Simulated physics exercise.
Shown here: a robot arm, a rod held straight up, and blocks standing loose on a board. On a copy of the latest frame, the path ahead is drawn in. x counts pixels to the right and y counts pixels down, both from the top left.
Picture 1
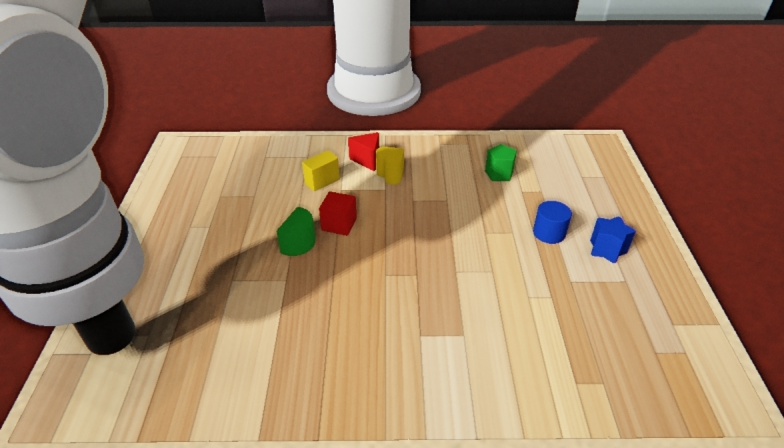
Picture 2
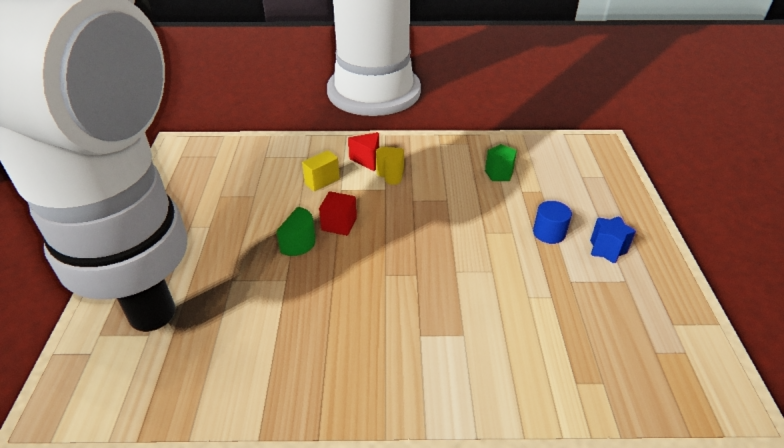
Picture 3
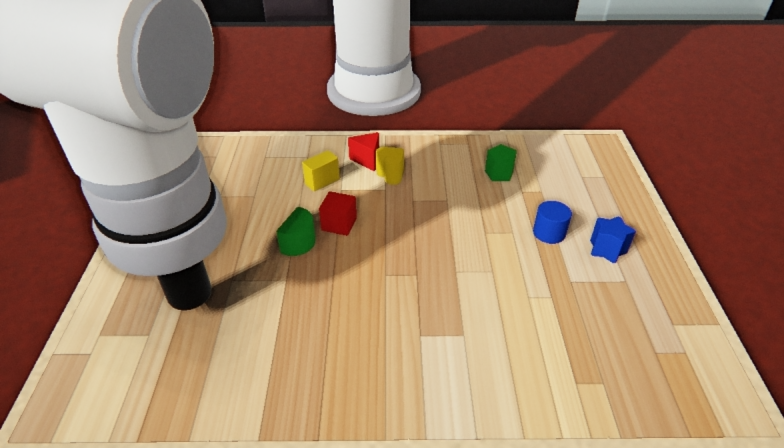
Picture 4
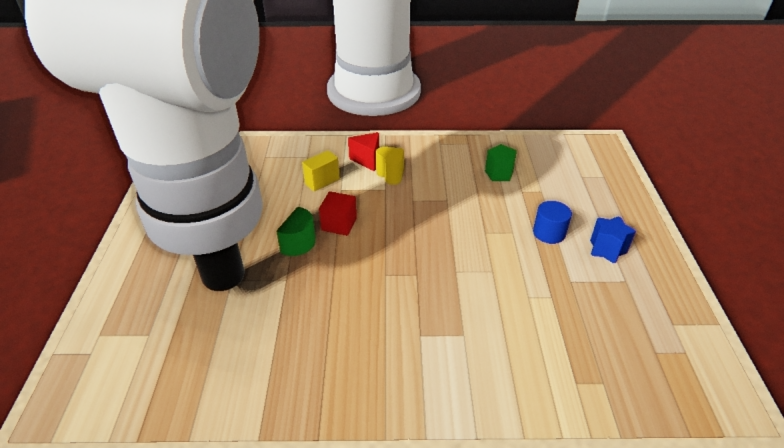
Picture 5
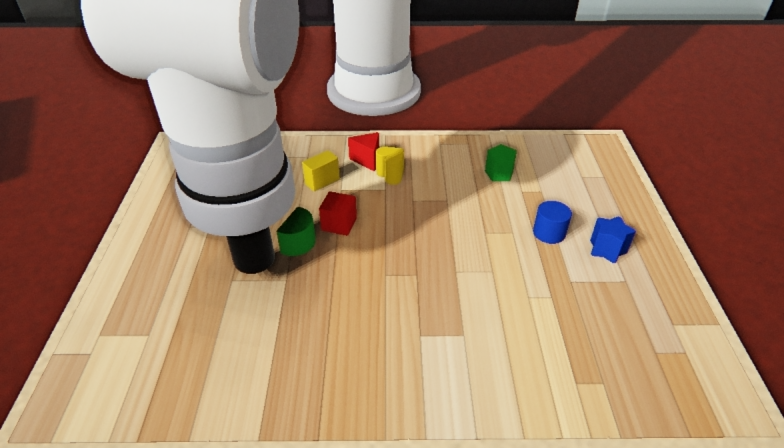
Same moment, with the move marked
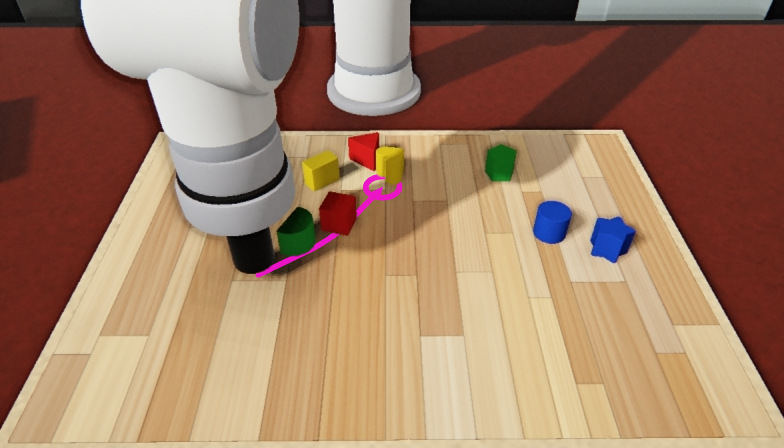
A robot arm moves its black rod right and upward across the board toward a green block.
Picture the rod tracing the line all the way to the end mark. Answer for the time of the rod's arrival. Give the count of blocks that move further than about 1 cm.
Most likely three or more.
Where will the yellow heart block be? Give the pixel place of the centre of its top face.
Roughly at (405, 138).
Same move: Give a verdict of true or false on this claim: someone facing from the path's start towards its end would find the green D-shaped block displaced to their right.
It is false.
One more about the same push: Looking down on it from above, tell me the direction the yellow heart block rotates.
Counterclockwise rotation.
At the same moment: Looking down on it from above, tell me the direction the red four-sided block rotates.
The turn is clockwise.
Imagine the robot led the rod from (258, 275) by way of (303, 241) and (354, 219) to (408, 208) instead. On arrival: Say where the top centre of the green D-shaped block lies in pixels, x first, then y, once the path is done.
Final place: (353, 172).
The line goes from (258, 275) through (336, 234) to (383, 187).
On the path given first. One third of the way, rod (311, 234); green D-shaped block (320, 199), turned 45° anticlockwise; red four-sided block (349, 192), turned 60° clockwise.
Two thirds of the way, rod (352, 204); green D-shaped block (329, 184); red four-sided block (371, 178), turned 95° clockwise.
At the end, rod (382, 173); green D-shaped block (330, 182), turned 170° anticlockwise; red four-sided block (405, 153), turned 125° clockwise; red triangle unmoved; yellow heart block (405, 138), turned 55° anticlockwise.
